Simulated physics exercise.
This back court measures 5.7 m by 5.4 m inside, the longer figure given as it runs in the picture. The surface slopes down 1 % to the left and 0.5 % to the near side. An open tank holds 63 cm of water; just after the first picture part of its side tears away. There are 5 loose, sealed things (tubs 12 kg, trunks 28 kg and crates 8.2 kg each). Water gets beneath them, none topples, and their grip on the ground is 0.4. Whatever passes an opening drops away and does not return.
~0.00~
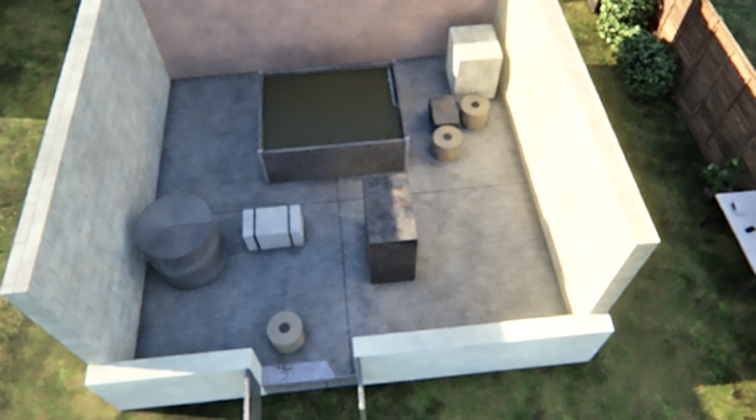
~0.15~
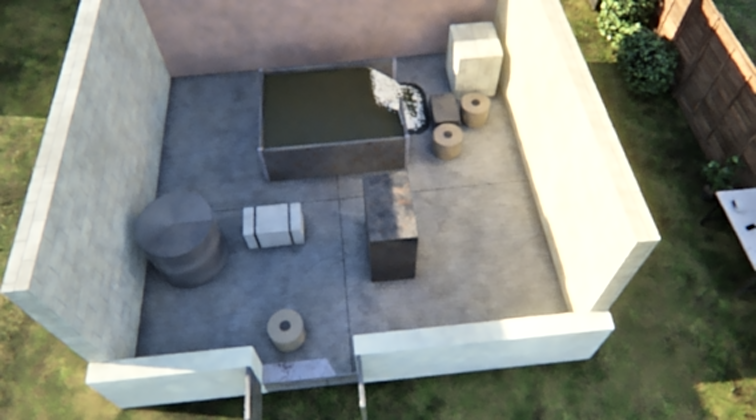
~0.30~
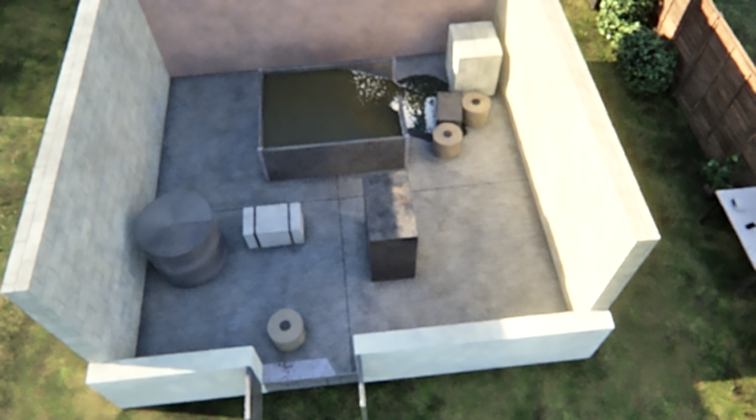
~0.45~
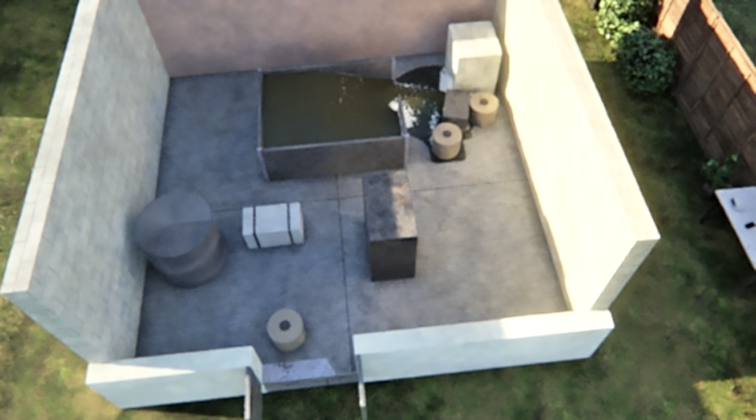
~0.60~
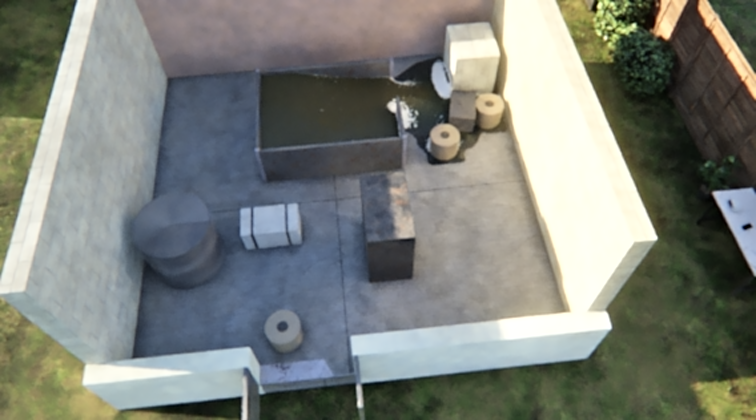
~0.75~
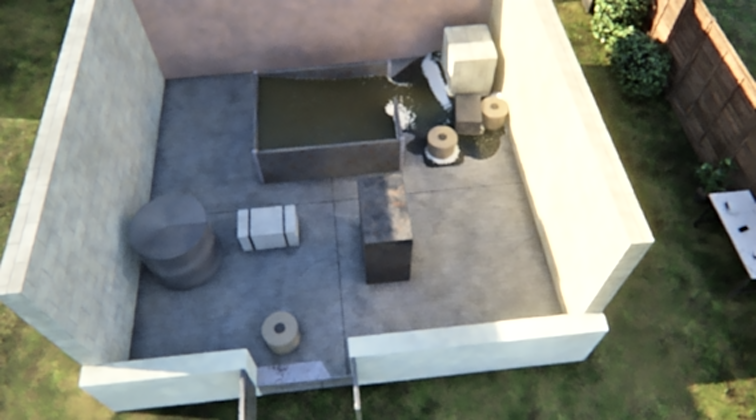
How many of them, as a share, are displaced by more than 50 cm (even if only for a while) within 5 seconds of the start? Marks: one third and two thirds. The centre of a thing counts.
That comes to from one to two thirds.
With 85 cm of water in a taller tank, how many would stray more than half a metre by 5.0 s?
Then 3.
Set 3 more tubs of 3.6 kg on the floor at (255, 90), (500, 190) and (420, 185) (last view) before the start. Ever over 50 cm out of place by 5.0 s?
In that order: More, past it, under.
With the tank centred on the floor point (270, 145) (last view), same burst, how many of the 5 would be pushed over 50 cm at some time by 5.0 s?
In that case 3 of them.
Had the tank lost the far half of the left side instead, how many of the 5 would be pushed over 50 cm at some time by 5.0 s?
In that case 1 of them.
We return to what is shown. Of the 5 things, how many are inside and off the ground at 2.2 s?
I count 0.
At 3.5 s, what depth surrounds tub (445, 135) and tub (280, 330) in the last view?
About 4 and 0 cm.
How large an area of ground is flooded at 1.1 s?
Some 7.0 m2.
After 1.1 s 1 of 5 are over 50 cm from their spots; 2 afloat.
After 2.2 s 2 of 5 are over 50 cm from their spots; 0 afloat.
After 3.5 s 2 of 5 are over 50 cm from their spots; 1 afloat.
After 5.0 s 2 of 5 are over 50 cm from their spots, and 2 have been at some point; 1 afloat.
